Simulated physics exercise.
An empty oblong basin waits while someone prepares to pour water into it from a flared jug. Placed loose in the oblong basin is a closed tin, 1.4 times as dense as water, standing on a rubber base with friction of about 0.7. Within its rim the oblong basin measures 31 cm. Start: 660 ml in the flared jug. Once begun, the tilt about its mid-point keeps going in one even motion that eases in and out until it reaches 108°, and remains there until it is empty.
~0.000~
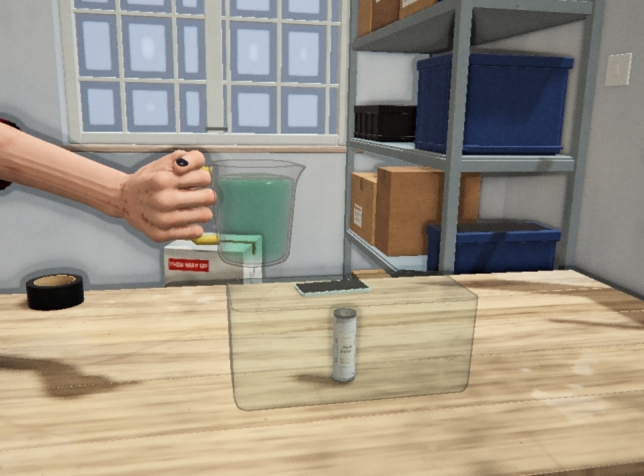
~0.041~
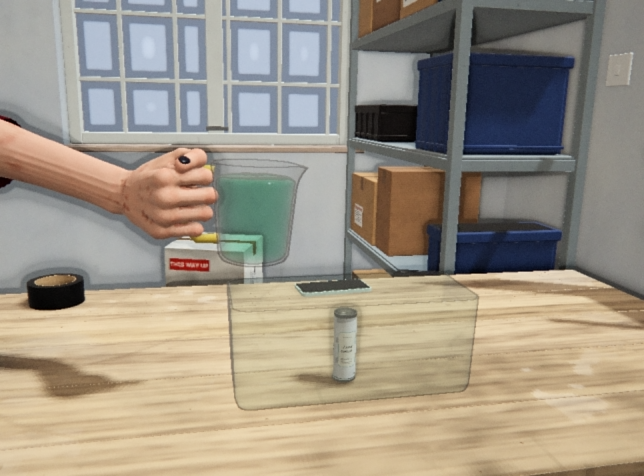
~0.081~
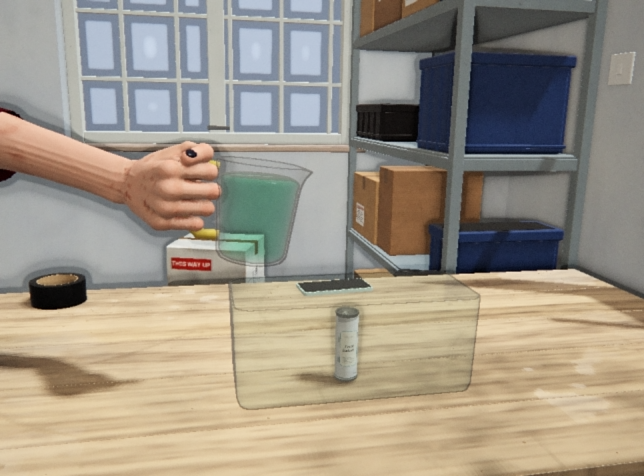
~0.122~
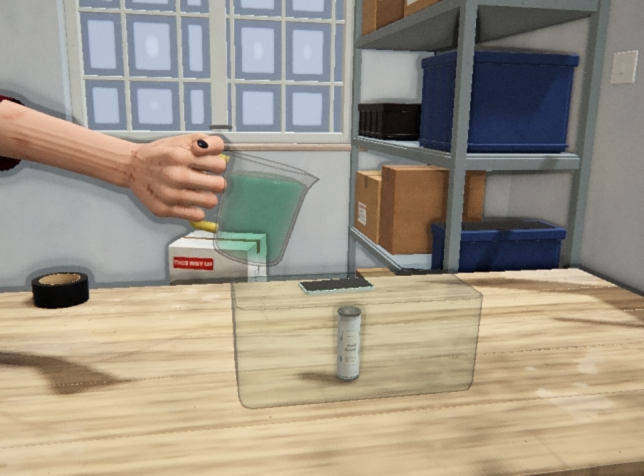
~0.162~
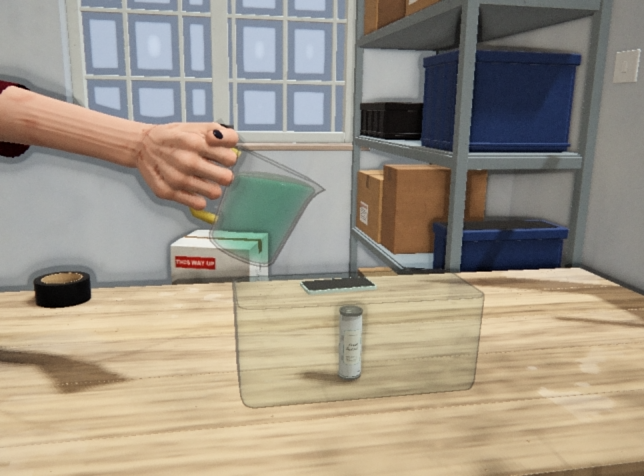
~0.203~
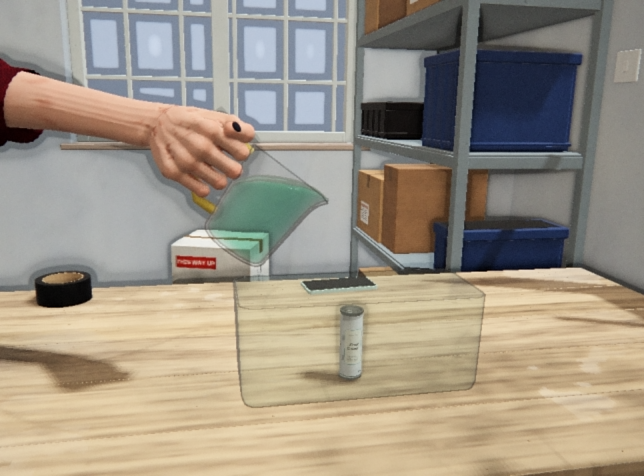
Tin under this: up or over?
Over.
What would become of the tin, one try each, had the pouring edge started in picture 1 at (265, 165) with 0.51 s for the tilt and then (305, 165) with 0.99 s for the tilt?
Trial 1 - tin tips; trial 2 - tin tips.
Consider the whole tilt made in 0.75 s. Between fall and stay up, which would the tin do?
Result: Tin tipped over.
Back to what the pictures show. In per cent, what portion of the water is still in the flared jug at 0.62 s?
What remains is about 10 percent of it all.
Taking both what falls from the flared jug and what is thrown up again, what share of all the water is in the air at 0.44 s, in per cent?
Close to 20 in a hundred.
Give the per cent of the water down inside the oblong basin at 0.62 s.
Roughly 82 percent of it.
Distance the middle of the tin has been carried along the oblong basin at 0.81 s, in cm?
Near 7 cm.
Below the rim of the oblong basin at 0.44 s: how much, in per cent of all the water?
Around 32 percent.
After 0.44 s the tilt is 104° and 48 per cent is still to pour; the tin stands where it began.
After 0.62 s the tilt is 108° and 10 per cent is still to pour; the tin leans 11°.
After 0.81 s the tilt is 108° and 1 per cent is still to pour; the tin lies on its side.
After 1.01 s the tilt is 108° and 0 per cent is still to pour; the tin lies on its side.
In the end the tin lies on its side.
